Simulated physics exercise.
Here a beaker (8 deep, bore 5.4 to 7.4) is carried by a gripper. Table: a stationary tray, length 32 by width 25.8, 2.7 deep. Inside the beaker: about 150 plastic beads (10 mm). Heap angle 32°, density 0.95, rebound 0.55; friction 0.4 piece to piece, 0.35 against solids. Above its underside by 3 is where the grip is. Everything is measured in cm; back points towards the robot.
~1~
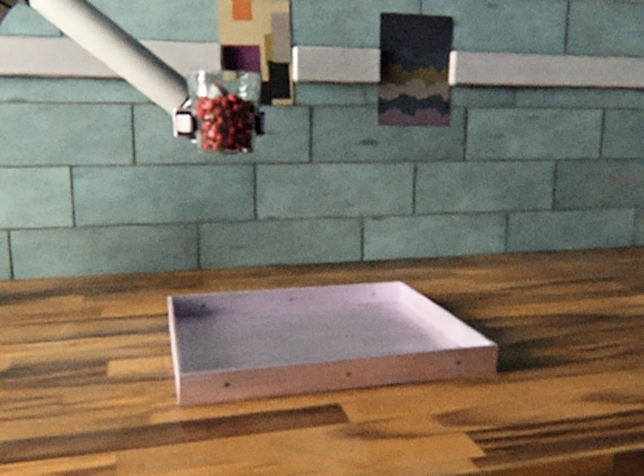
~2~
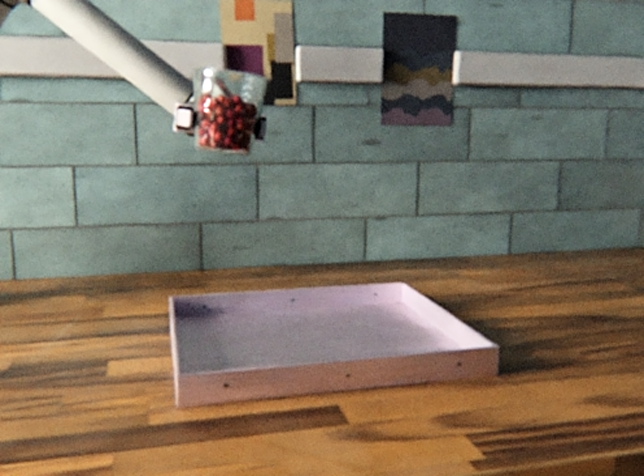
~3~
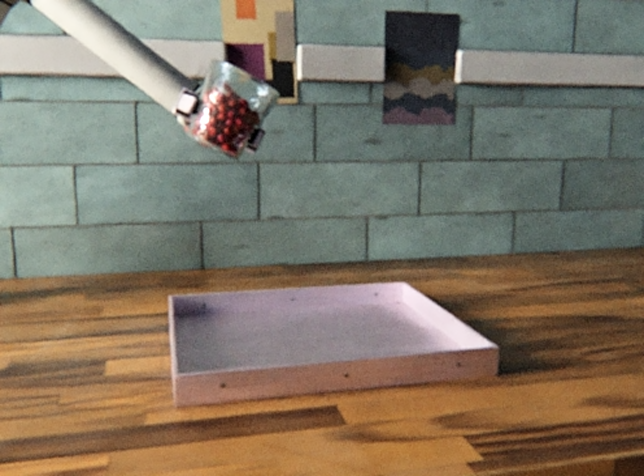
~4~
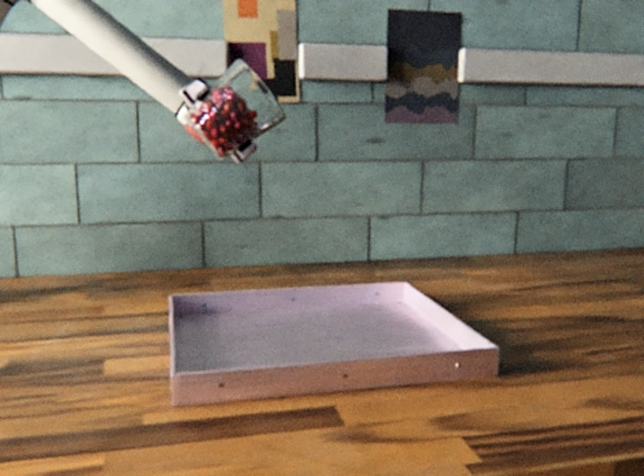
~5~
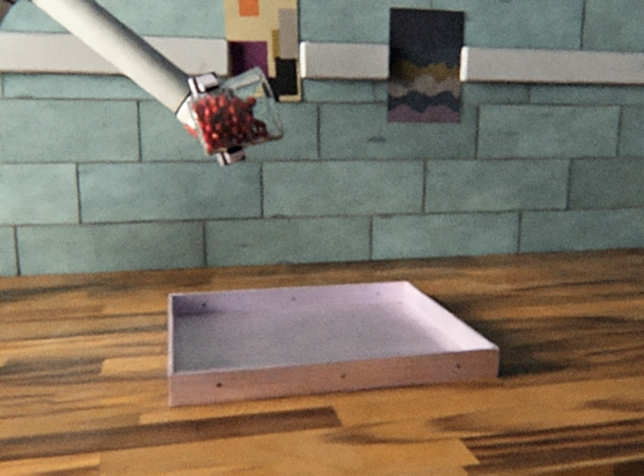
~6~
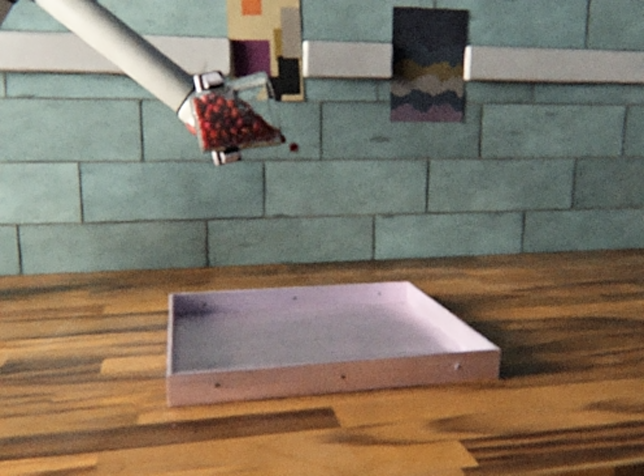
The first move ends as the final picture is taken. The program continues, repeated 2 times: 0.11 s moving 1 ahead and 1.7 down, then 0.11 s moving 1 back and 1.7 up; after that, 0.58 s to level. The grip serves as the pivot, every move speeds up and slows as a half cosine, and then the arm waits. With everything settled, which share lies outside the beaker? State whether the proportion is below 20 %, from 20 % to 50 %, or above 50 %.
The proportion is below 20 %.
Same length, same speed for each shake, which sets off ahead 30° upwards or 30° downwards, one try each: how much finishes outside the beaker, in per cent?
45 and 25 %.
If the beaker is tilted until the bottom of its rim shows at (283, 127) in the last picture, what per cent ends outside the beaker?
It comes out near 0 percent.
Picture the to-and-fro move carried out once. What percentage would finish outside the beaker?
It would come to about 10 %.
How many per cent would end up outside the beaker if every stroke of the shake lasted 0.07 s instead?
In that case around 20 per cent.
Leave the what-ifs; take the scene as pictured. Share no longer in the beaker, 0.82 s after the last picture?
Around 10 % has gone out so far.
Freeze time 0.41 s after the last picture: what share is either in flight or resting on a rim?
Logged share: Close to 3 per cent.
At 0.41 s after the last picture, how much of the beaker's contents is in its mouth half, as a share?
Roughly 40 per cent.
Then, 0.41 s later, tilted 78° forward, highest piece 27 above the table; 135 in the beaker, 6 in the tray, 5 in flight or on a rim.
Then, 0.82 s later, tilted 21° forward, highest piece 29 above the table; 130 in the beaker, 15 in the tray, 1 in flight or on a rim.
Then, 1.22 s later, level, highest piece 29 above the table; 130 in the beaker, 16 in the tray.
Then, 2.27 s later, level, highest piece 29 above the table; 130 in the beaker, 16 in the tray.
At rest, 130 in the beaker, 16 in the tray. That is 11 % outside the beaker.
